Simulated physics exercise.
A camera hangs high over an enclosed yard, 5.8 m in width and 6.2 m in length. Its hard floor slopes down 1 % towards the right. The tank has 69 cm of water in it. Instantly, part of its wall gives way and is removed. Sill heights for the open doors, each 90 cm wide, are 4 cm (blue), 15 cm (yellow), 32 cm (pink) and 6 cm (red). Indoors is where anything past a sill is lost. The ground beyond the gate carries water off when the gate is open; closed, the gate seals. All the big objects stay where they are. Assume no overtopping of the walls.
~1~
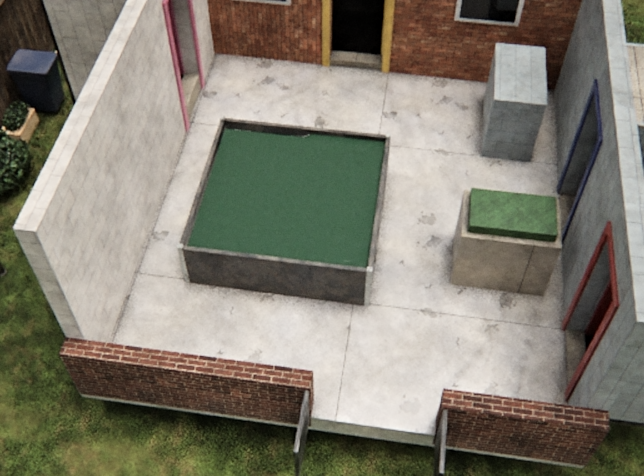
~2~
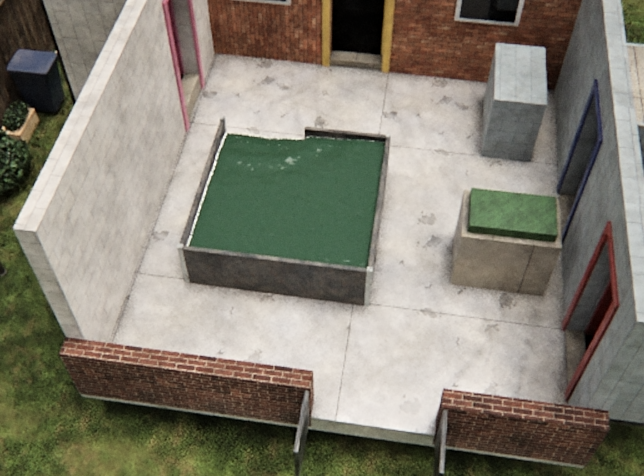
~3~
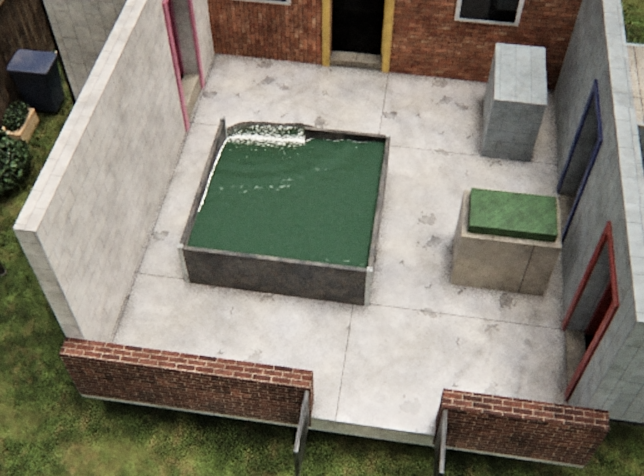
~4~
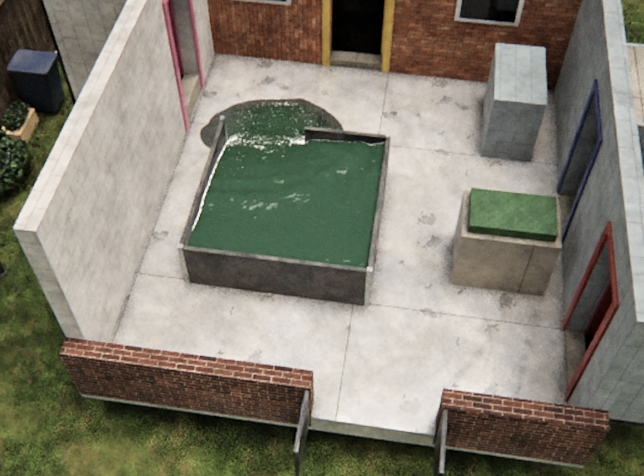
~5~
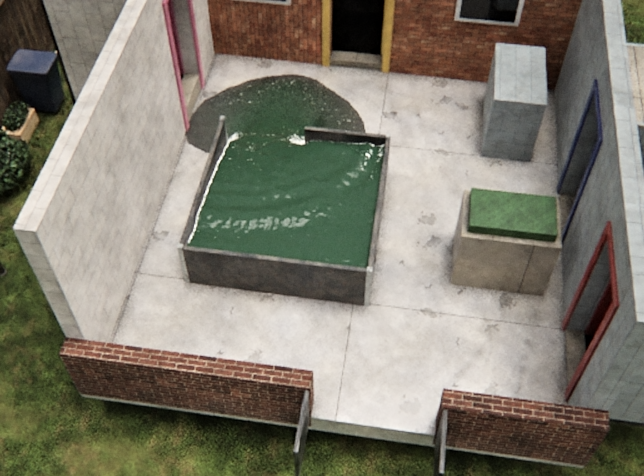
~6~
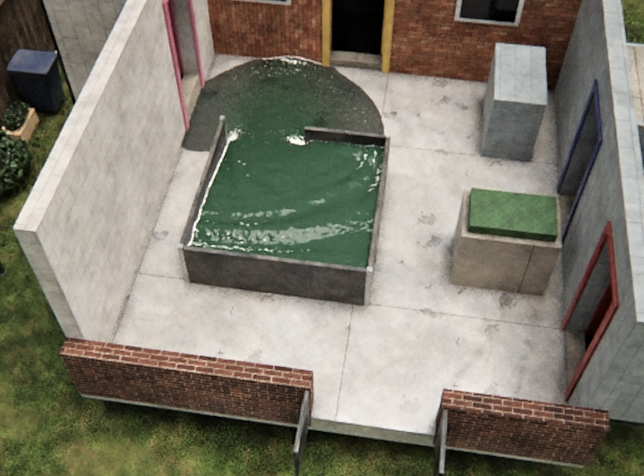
Green water sits level in a square tank in a walled concrete yard until a section of the tank's far wall disappears. The water churns white at the gap and pours onto the floor behind, spreading in a widening rounded pool towards the brick wall while ripples cross the tank.
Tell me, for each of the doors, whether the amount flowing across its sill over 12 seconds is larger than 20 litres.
My prediction: The blue door breaks the limit; the yellow door breaks the limit; the pink door remains within the limit; the red door breaks the limit.
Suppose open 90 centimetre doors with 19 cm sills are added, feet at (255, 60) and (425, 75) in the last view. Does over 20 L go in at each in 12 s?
In turn: Above, below.
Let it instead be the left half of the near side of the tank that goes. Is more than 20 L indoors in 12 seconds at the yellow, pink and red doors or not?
Outcomes - yellow: Not exceeded, pink: Not exceeded, red: Exceeded.
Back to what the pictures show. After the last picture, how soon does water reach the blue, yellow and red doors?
Doors: Blue 3.2 s / yellow 0.1 s / red 4.5 s.
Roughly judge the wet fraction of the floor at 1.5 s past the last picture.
30 %.
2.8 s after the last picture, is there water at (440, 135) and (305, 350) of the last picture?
Soaked, untouched.
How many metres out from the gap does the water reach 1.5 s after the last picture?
Some 4.8 metres from the gap.
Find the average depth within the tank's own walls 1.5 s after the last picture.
Average depth: About 42 cm.
Then, 0.7 s after the last picture water covers 25 % of the floor and is deepest (55 cm) near (214, 57); blue door not reached, yellow door 25 cm at the sill, 9 L in, pink door 23 cm at the sill, 0 L in, red door not reached.
Then, 1.5 s after the last picture water covers 30 % of the floor and is deepest (45 cm) near (246, 90); blue door not reached, yellow door 28 cm at the sill, 44 L in, pink door 28 cm at the sill, 0 L in, red door not reached.
Then, 2.8 s after the last picture water covers 45 % of the floor and is deepest (39 cm) near (551, 94); blue door not reached, yellow door 24 cm at the sill, 105 L in, pink door 27 cm at the sill, 5 L in, red door not reached.
Then, 6.3 s after the last picture water covers 95 % of the floor and is deepest (24 cm) near (551, 94); blue door 10 cm at the sill, 42 L in, yellow door 14 cm at the sill, 154 L in, pink door 15 cm at the sill, 5 L in, red door 5 cm at the sill, 0 L in.
Then, 11.3 s after the last picture water covers 100 % of the floor and is deepest (16 cm) near (558, 298); blue door 13 cm at the sill, 236 L in, yellow door 9 cm at the sill, 155 L in, pink door 8 cm at the sill, 5 L in, red door 12 cm at the sill, 60 L in.
